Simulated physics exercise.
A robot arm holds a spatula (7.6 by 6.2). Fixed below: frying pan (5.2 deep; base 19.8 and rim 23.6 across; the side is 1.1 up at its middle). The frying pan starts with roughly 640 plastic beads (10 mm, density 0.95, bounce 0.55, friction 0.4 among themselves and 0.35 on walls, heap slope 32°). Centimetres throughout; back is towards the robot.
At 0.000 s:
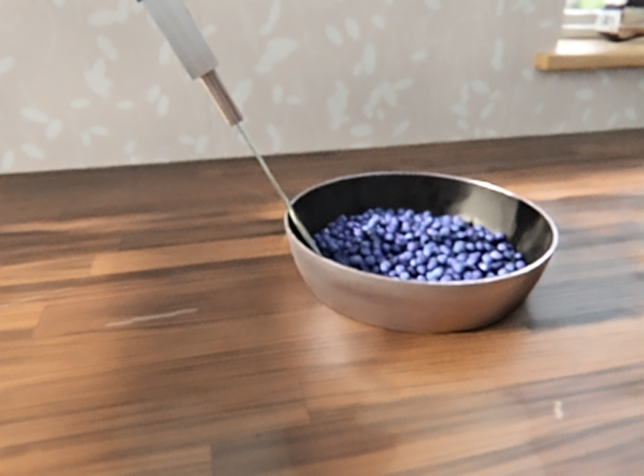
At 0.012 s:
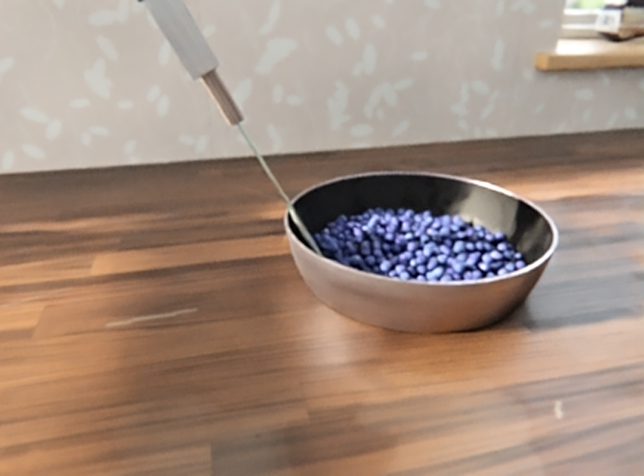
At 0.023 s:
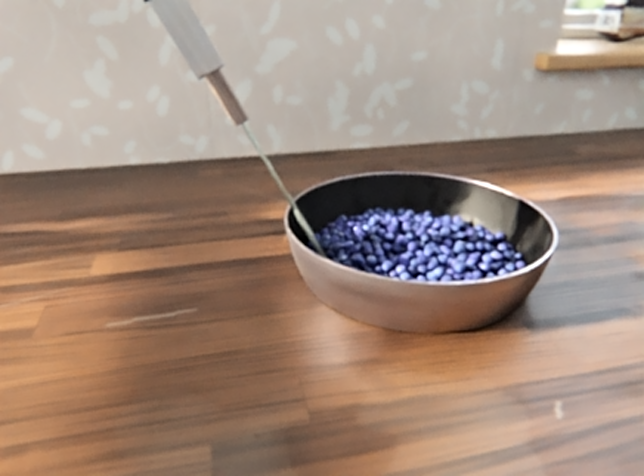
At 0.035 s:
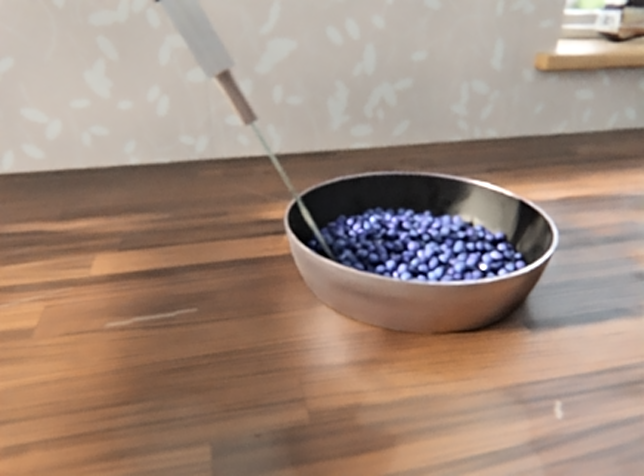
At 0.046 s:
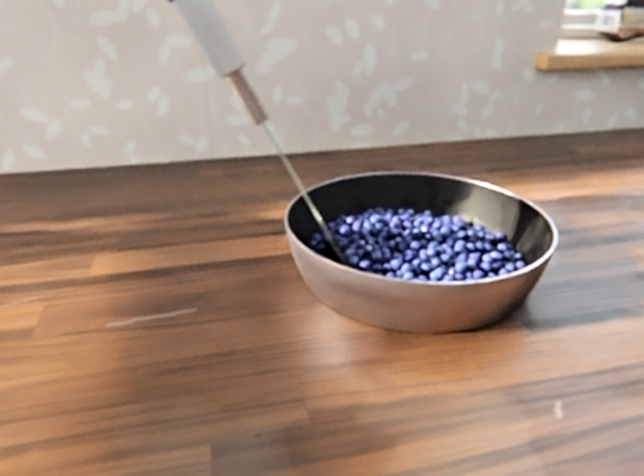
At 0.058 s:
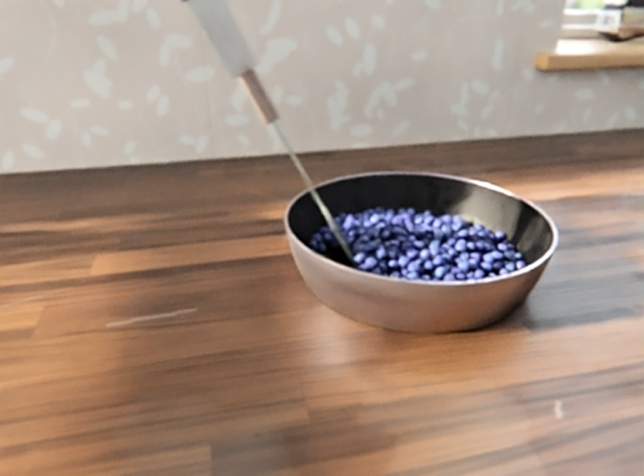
On a wooden countertop beside a pale leaf-patterned wall, a frying pan holds a heap of purple-blue plastic beads, with a spatula resting at a slant inside its left edge. The spatula barely shifts at first, then slides a short way right into the beads, which move only slightly around it.
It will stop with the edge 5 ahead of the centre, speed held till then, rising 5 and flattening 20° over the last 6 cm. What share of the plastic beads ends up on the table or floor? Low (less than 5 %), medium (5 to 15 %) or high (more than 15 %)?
A low share, less than 5 %, ends on the table or floor.
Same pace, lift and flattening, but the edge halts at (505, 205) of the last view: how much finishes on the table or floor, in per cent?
Some 10 per cent.
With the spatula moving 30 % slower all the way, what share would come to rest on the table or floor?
In that case some 0 per cent.
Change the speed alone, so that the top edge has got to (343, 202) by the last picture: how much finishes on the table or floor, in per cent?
About 10 per cent.
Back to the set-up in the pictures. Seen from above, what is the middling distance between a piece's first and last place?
Roughly 2 cm.
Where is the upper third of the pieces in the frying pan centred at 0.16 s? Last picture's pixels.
At about (438, 236).
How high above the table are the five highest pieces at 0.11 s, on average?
About 4 cm.
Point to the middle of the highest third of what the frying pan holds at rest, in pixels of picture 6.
Around (467, 236).
After 0.11 s, sloping 63°, highest piece 5 above the table; 645 in the frying pan.
After 0.16 s, sloping 54°, highest piece 6 above the table; 645 in the frying pan.
After 0.38 s, sloping 43°, highest piece 6 above the table; 638 in the frying pan, 5 on the table or floor, 2 on the blade or in flight.
After 1.43 s, sloping 43°, highest piece 4 above the table; 638 in the frying pan, 7 on the table or floor.
At rest, 638 in the frying pan, 7 on the table or floor. That is 1 % on the table or floor.
